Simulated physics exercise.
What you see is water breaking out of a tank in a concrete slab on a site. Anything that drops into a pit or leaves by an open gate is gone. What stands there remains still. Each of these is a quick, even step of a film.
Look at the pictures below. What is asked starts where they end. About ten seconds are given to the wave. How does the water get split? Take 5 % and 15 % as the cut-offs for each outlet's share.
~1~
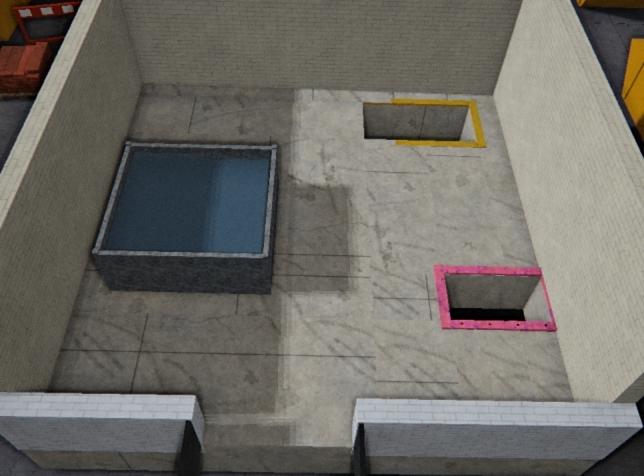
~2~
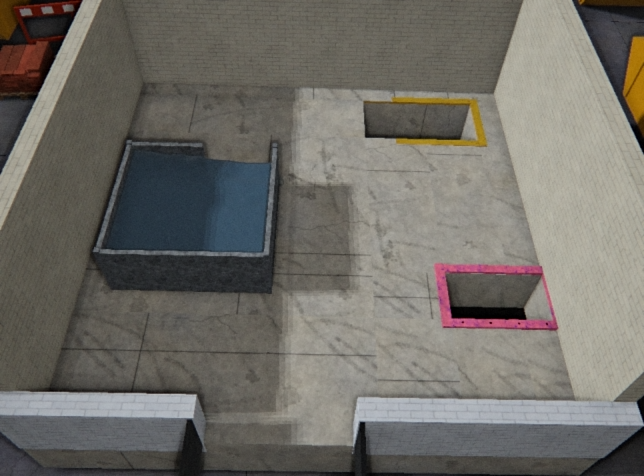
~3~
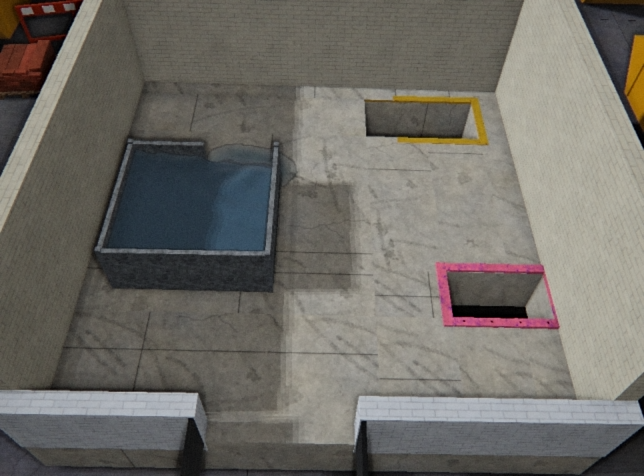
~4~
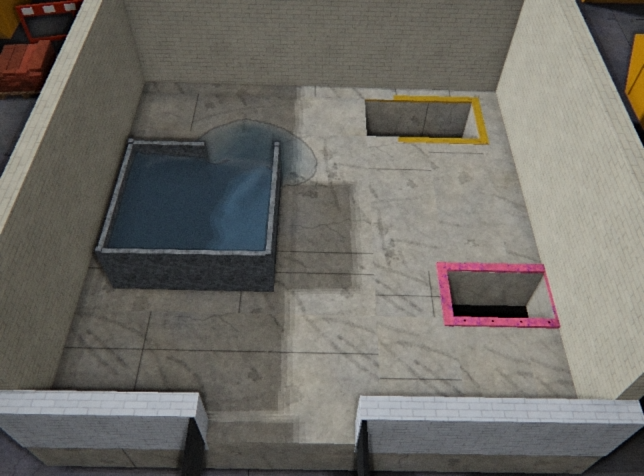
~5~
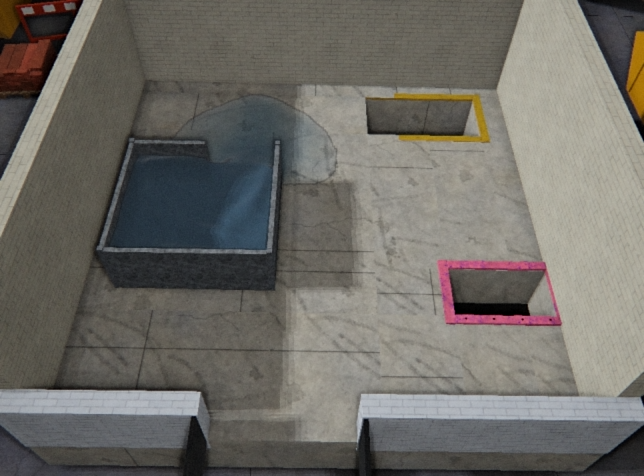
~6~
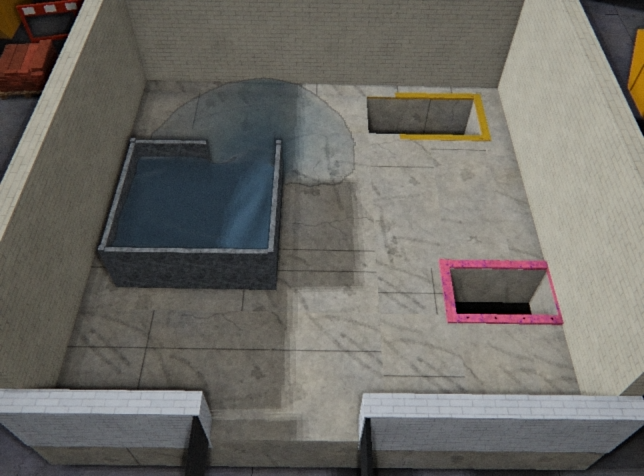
In order: The gate never reaches five per cent; the yellow pit clears fifteen per cent; the pink pit never reaches five per cent.
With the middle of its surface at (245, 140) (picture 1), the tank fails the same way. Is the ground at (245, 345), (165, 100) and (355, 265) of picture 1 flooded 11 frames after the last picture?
Unflooded - soaked - unflooded.
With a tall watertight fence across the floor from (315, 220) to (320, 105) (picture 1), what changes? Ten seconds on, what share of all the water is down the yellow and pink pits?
Estimated shares: Yellow 20 percent, pink 0 percent.
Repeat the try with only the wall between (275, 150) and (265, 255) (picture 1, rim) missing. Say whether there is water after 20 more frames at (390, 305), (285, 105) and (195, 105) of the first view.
Going point by point: Waterlogged, left unwetted, left unwetted.
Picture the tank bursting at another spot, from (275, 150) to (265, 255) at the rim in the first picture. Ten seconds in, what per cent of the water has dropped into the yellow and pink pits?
Yellow 40 %, pink 35 %.
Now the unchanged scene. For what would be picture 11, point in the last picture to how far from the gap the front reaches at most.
Estimated pixel: (403, 87).
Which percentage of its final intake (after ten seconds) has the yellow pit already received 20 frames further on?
Close to 35 %.
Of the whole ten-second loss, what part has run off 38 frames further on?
It works out at roughly 65 per cent.
A moment on, water covers 25 % of the floor; the gate 0 %, the yellow pit 1 %, the pink pit 0 %.
Next, water covers 30 % of the floor; the gate 0 %, the yellow pit 7 %, the pink pit 0 %.
Then, water covers 35 % of the floor; the gate 0 %, the yellow pit 19 %, the pink pit 0 %.
Later, water covers 50 % of the floor; the gate 0 %, the yellow pit 35 %, the pink pit 0 %.
In the end, water covers 70 % of the floor; the gate 1 %, the yellow pit 52 %, the pink pit 0 %.
